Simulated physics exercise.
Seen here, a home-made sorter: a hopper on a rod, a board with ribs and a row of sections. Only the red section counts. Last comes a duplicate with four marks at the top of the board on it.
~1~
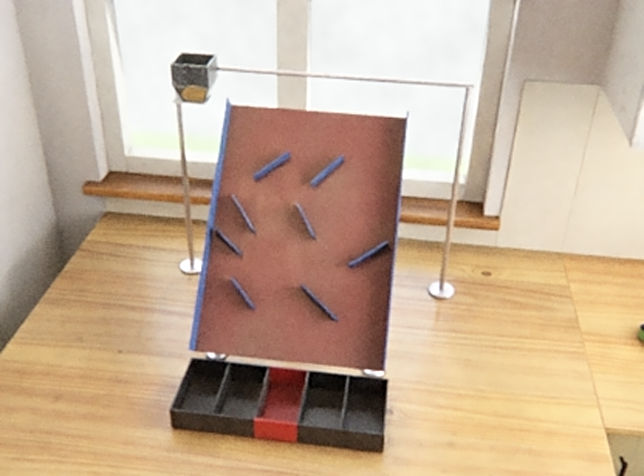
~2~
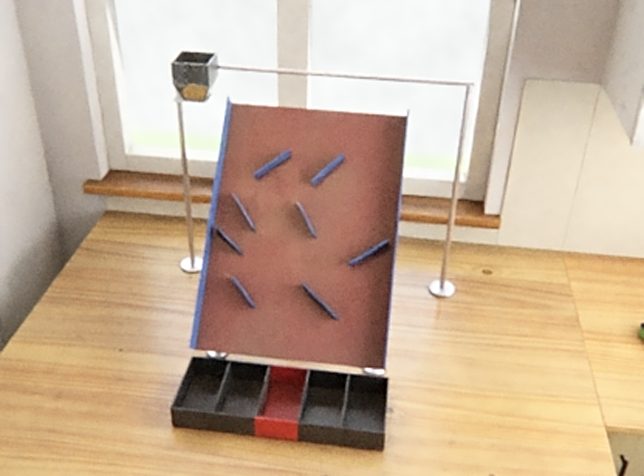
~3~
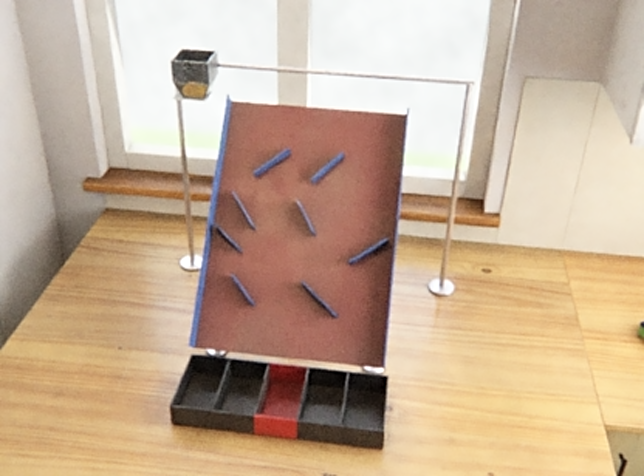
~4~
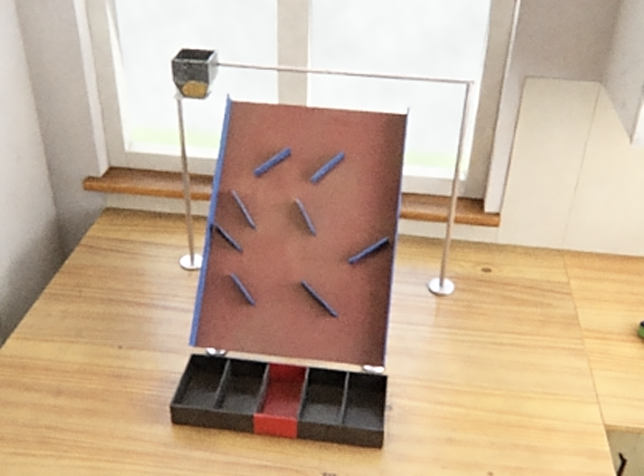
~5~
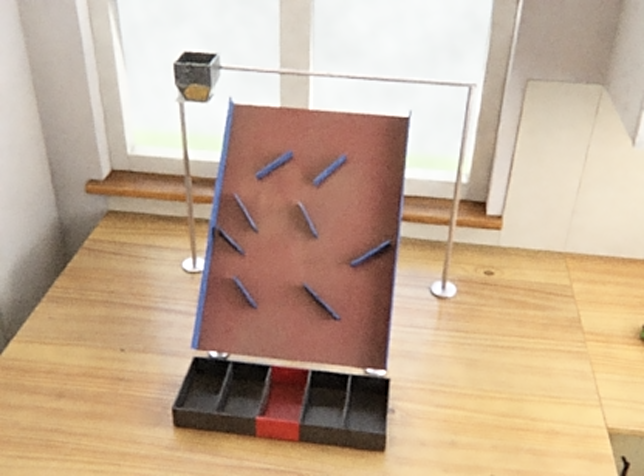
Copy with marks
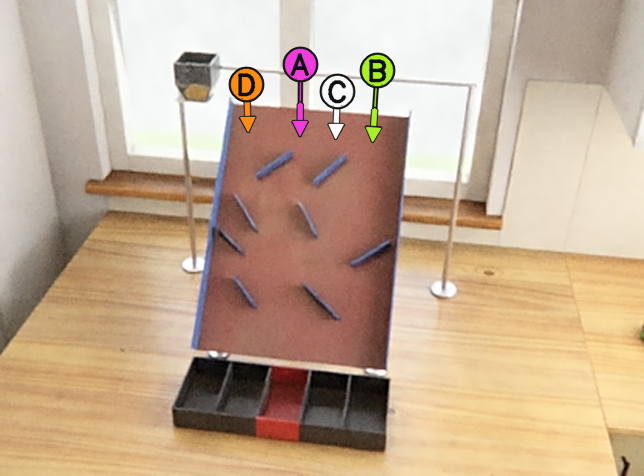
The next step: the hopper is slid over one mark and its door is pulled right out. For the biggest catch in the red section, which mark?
D works best here.
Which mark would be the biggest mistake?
B.
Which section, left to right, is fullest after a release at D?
It is the third one.
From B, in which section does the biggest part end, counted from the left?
The fifth.
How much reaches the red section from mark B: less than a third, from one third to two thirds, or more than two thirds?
Mark B gives less than a third.
On the marked copy, mark A meets the board at (300, 130); mark B meets the board at (372, 136); mark C meets the board at (335, 133); mark D meets the board at (247, 126).
With A, about a third in the red section, about a third in other sections, about a quarter outside the box.
With B, a stray few in the red section, nearly all in other sections.
With C, about half in the red section, about half in other sections.
With D, most in the red section, a small part in other sections, a small part held on the board.
